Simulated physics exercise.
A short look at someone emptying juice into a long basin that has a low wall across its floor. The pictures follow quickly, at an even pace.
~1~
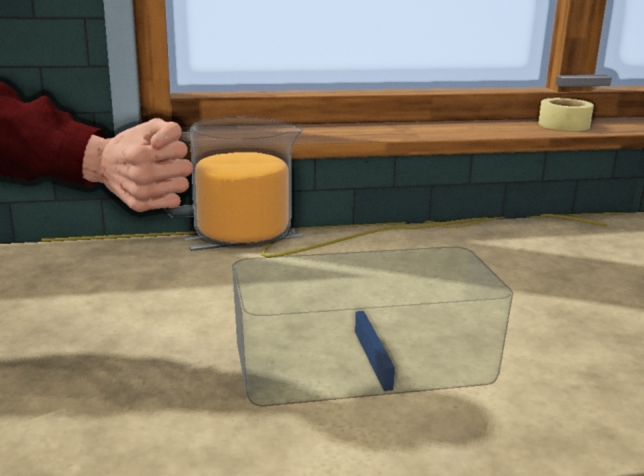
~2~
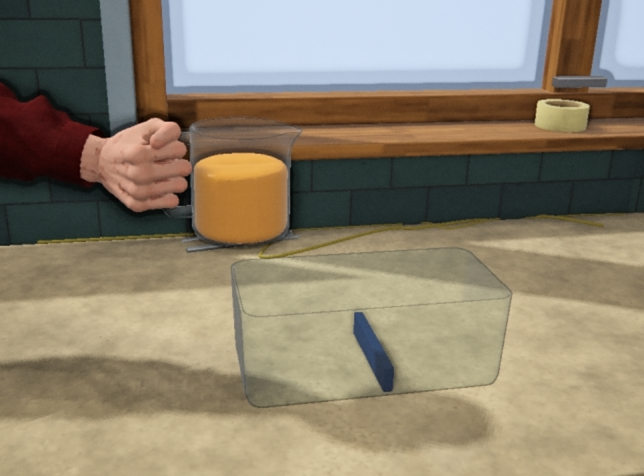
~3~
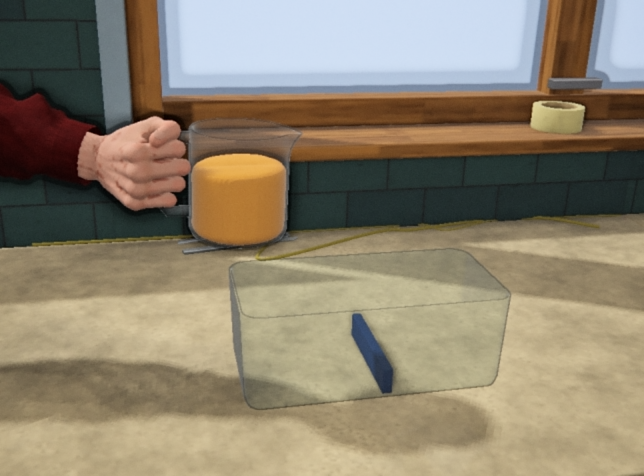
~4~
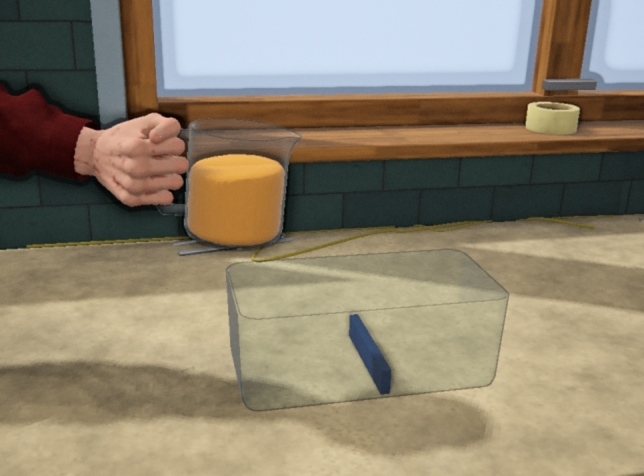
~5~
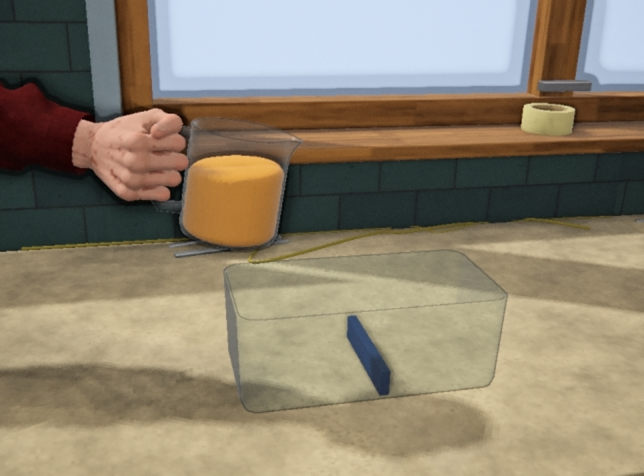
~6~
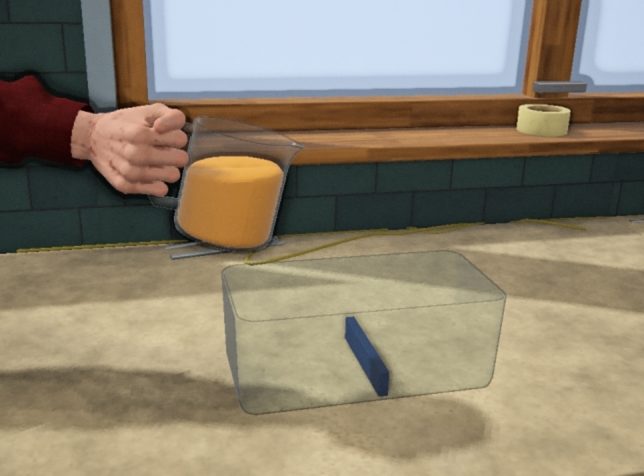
On a counter below a window, a jug of orange juice leans slightly right.
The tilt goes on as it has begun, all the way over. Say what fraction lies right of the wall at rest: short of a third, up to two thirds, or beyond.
It comes to not even a third.
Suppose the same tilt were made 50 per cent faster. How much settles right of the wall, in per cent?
About 10 per cent.
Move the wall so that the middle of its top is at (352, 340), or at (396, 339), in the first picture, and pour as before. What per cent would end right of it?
Near 65 % and 10 %.
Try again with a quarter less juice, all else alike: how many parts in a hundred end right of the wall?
Near 5 %.
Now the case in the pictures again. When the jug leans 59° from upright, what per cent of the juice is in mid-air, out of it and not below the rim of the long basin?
Some 5 per cent.
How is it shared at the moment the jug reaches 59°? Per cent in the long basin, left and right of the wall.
Left about 0, right about 0.
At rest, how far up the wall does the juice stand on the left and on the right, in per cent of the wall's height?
Some 70 per cent left and 10 right.
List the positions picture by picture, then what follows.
In the first frame, it leans 0°; its right rim is at (302, 128); the juice meets the walls at (195, 165) and (286, 162); the long basin's rim runs from (238, 288) to (490, 271); the wall's top is at (374, 338).
In the second frame, it leans 1°; its right rim is at (302, 129); the juice meets the walls at (194, 166) and (286, 163).
In the third frame, it leans 2°; its right rim is at (302, 131); the juice meets the walls at (193, 167) and (285, 164).
In the fourth frame, it leans 5°; its right rim is at (302, 135); the juice meets the walls at (191, 168) and (283, 164).
In the fifth frame, it leans 9°; its right rim is at (303, 139); the juice meets the walls at (188, 169) and (282, 166).
In the sixth frame, it leans 13°; its right rim is at (304, 145); the juice meets the walls at (187, 170) and (281, 166).
A moment on, the jug is tipped part way and 94 per cent is still to pour, 0 is left of the wall and 0 right of it.
Next, the jug is tipped on its side and 45 per cent is still to pour, 30 is left of the wall and 5 right of it.
Then the jug is tipped on its side and 10 per cent is still to pour, 73 is left of the wall and 10 right of it.
Later the jug is tipped on its side and 2 per cent is still to pour, 83 is left of the wall and 13 right of it.
Finally, 85 per cent lies left of the wall, 13 right of it and 2 outside.
